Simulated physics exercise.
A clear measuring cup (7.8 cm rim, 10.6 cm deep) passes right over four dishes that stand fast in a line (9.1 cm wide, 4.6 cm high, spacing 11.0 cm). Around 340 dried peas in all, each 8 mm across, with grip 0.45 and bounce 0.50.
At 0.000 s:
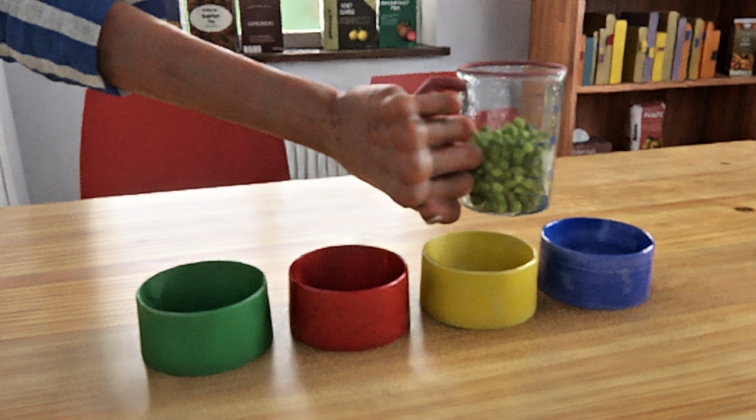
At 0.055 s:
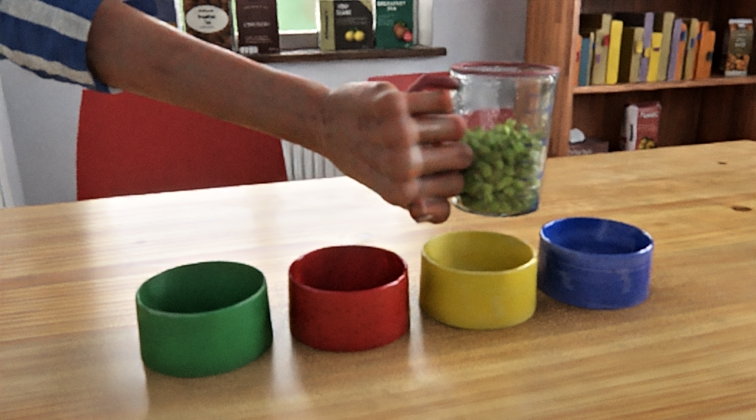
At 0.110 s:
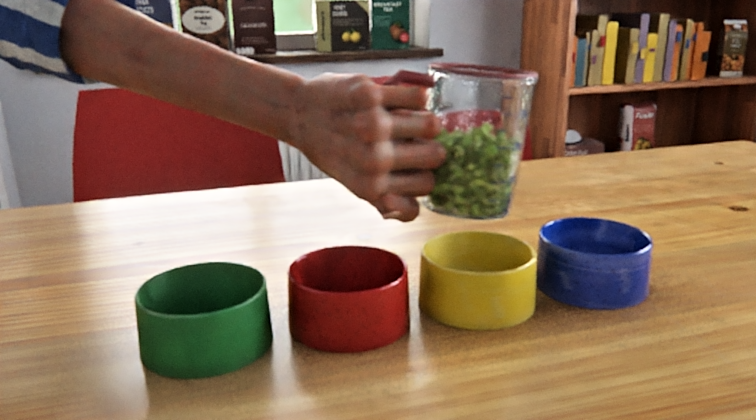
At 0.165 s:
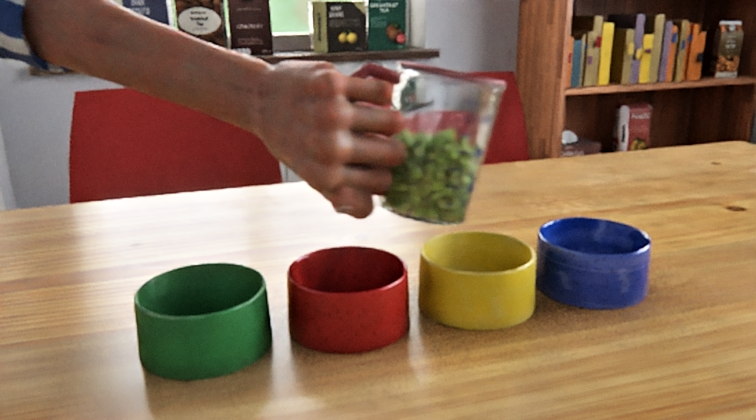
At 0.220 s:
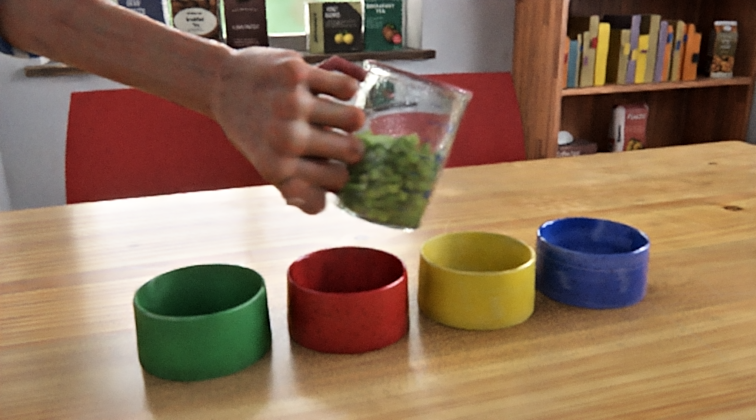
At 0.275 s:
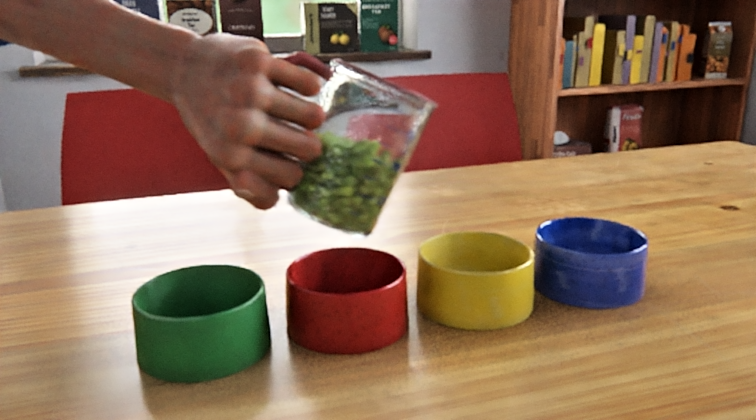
The footage shows a hand holding a clear measuring cup of green peas above a wooden table, moving it leftward over a row of blue, yellow, red and green dishes while gradually tilting it toward the right.
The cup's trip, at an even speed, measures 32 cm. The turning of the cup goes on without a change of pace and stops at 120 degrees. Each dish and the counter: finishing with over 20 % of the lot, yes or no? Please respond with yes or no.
Red dish no, blue dish no, green dish yes, yellow dish no, counter no.
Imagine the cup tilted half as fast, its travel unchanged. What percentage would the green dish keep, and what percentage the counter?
Shares: Green at 100; counter at 0.
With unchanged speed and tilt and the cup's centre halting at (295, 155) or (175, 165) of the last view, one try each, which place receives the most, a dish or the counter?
Top receivers, in order: Red and counter.
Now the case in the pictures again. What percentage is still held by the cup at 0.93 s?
Around 100 per cent of the load.
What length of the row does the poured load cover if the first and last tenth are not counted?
That stretch comes to around 5 cm.
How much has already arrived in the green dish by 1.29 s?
Estimate: Near 80 %.
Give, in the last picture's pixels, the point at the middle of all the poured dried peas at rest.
(202, 316) or so.
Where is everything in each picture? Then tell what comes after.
In the first picture, cup at (508, 137), tilt 0 degrees, lip at (557, 66), moved 0.0 cm; middle of the pieces at (509, 163); blue dish at (597, 236); yellow dish at (479, 251); red dish at (348, 267); green dish at (203, 285).
In the second picture, cup at (499, 138), tilt 1 degrees, lip at (550, 68), moved 0.7 cm; middle of the pieces at (499, 164).
In the third picture, cup at (474, 140), tilt 6 degrees, lip at (529, 73), moved 2.8 cm; middle of the pieces at (472, 166).
In the fourth picture, cup at (436, 143), tilt 12 degrees, lip at (497, 82), moved 5.9 cm; middle of the pieces at (432, 170).
In the fifth picture, cup at (397, 147), tilt 19 degrees, lip at (465, 92), moved 9.0 cm; middle of the pieces at (391, 173).
In the sixth picture, cup at (356, 150), tilt 25 degrees, lip at (430, 103), moved 12.1 cm; middle of the pieces at (347, 177); blue dish at (591, 235); yellow dish at (476, 251); red dish at (346, 269); green dish at (199, 290). Its pace works out near 115 degrees a second; the hand travels 56 cm a second.
Then, at 0.67 s, tilt 71 degrees; cup holds 100 %.
Then, at 0.93 s, tilt 102 degrees; cup holds 100 %.
After 1.29 s, tilt 120 degrees; cup holds 20 %, green 80 %.
By 1.9 s all is still; red 0 %, blue 0 %, green 100 %, yellow 0 %, counter 0 %.
